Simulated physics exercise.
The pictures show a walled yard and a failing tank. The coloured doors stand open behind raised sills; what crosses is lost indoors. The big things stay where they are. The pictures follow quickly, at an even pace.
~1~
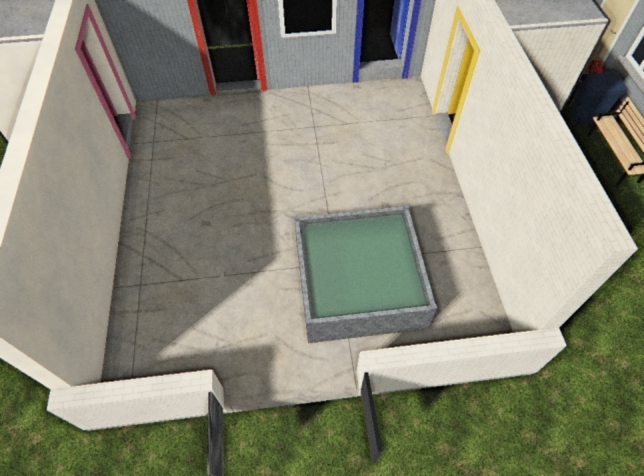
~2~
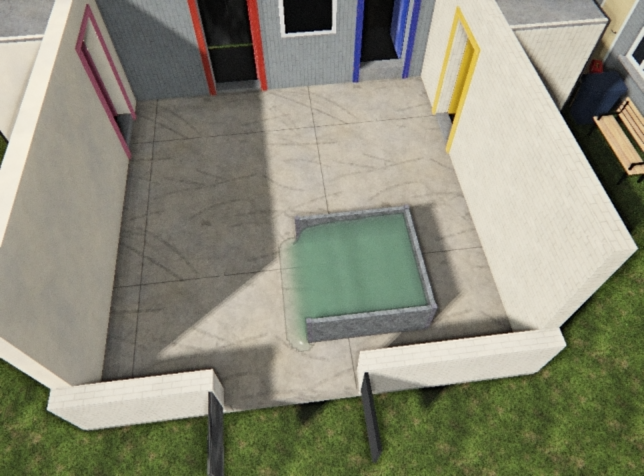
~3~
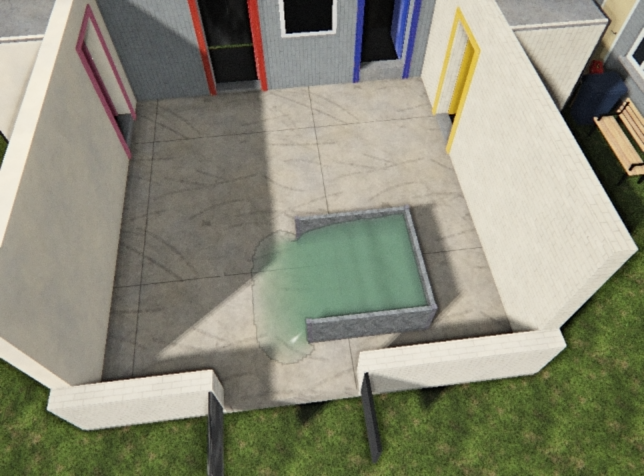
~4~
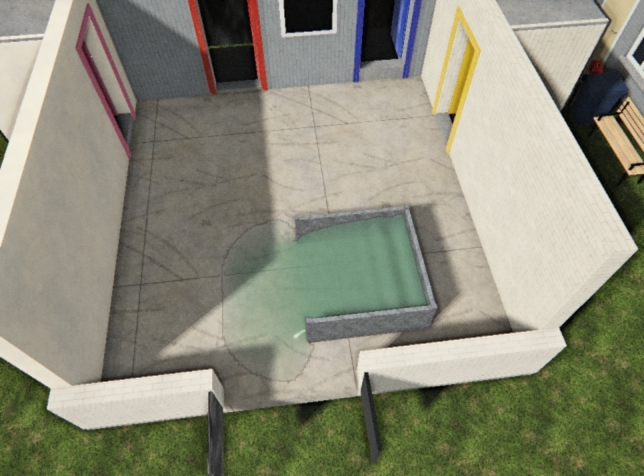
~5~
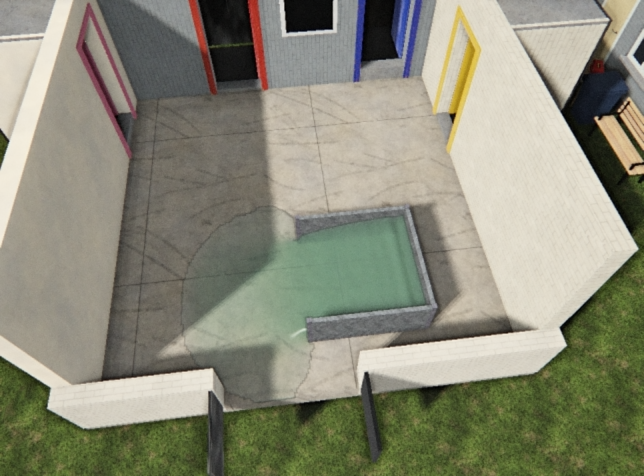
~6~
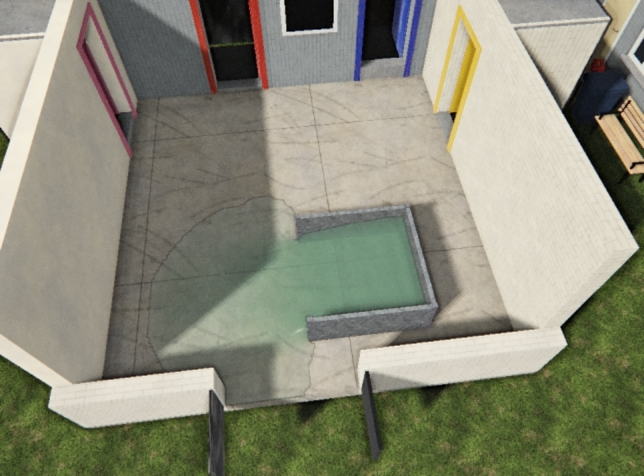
Green water poured out through the open left side of a low, square tank in a walled yard, then spread in a thin, widening sheet across the paved floor toward the left wall.
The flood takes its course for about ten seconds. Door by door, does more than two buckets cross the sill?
One by one: The pink door admits no more than that; the yellow door admits no more than that; the red door admits no more than that; the blue door admits no more than that.
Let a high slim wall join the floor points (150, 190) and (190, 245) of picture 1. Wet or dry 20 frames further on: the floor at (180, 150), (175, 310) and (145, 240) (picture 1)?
In turn: Awash, awash, flooded.
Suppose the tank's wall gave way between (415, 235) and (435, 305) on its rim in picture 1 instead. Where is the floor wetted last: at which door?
It is the pink one.
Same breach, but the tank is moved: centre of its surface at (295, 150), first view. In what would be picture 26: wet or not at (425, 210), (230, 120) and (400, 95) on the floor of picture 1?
As listed: Free of water, wet, free of water.
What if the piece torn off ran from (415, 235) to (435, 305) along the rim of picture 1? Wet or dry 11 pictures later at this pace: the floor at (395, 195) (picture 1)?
At that place: Flooded.
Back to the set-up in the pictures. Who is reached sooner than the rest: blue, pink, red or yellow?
The pink one.
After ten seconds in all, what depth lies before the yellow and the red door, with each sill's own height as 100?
Roughly 110 per cent, then 40 per cent.
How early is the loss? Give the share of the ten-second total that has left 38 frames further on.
Some 65 per cent.
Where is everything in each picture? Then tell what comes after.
In the first frame, still water in the open tank at (361, 263).
In the second frame, water pours out at (306, 283) and has run to (299, 344).
In the third frame, the front is at (279, 355), out from the gap at (306, 284).
In the fourth frame, water pours out at (306, 284) and has run to (244, 359).
In the fifth frame, water pours out at (306, 284) and has run to (192, 344).
In the sixth frame, water pours out at (307, 283) and has run to (155, 339).
A moment on, water covers 30 % of the floor; the pink door not reached, the yellow door not reached, the red door not reached, the blue door not reached.
Next, water covers 35 % of the floor; the pink door not reached, the yellow door not reached, the red door not reached, the blue door not reached.
Then, water covers 40 % of the floor; the pink door wet at the sill, nothing in, the yellow door not reached, the red door not reached, the blue door not reached.
Later, water covers 65 % of the floor; the pink door wet at the sill, nothing in, the yellow door not reached, the red door wet at the sill, nothing in, the blue door wet at the sill, nothing in.
In the end, water covers 90 % of the floor; the pink door wet at the sill, nothing in, the yellow door under two buckets in, the red door under two buckets in, the blue door wet at the sill, nothing in.
